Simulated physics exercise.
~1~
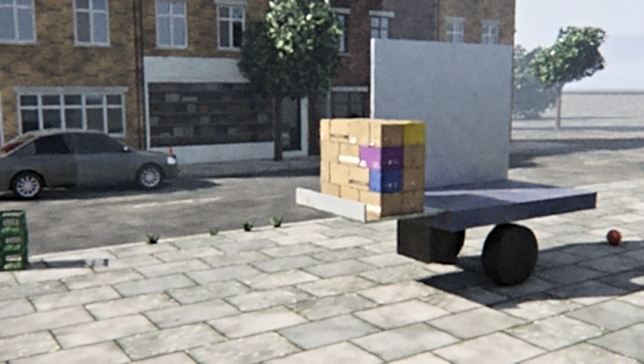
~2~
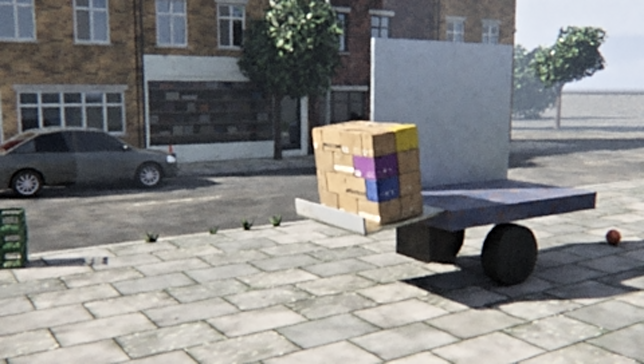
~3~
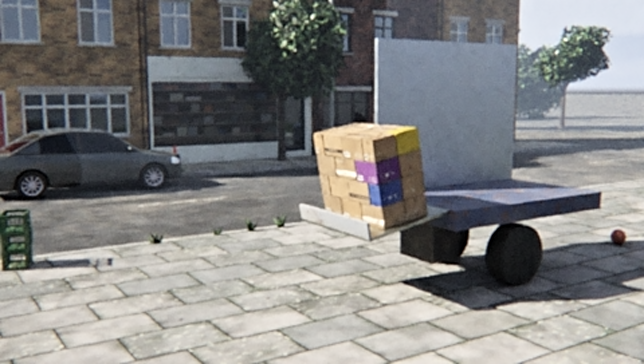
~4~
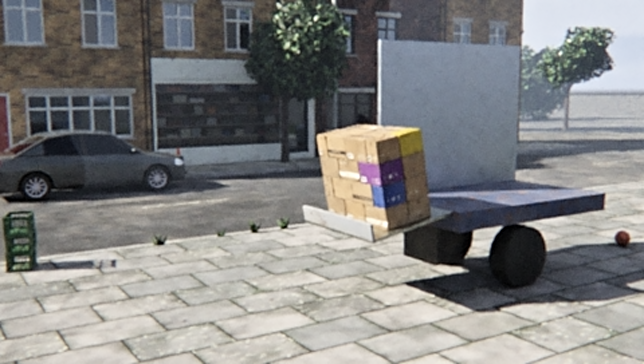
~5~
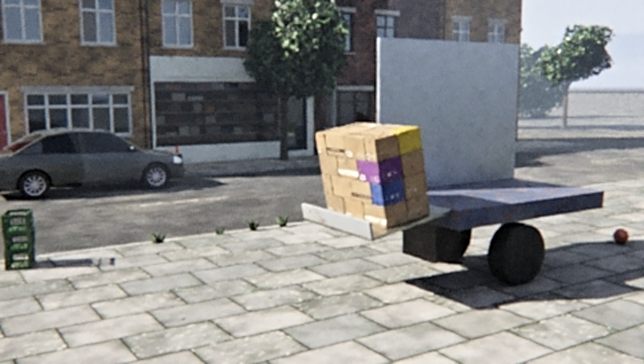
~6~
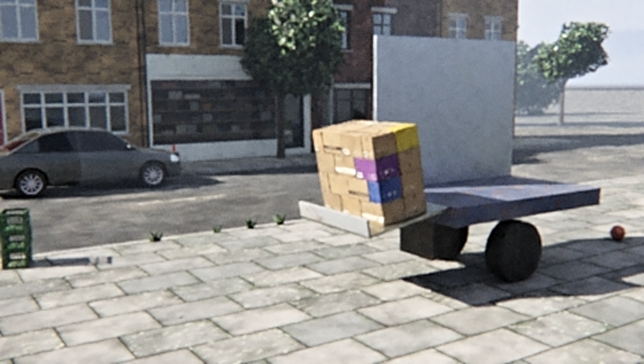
At the roadside, a platform tilts down to the left, its stacked cartons staying aboard.
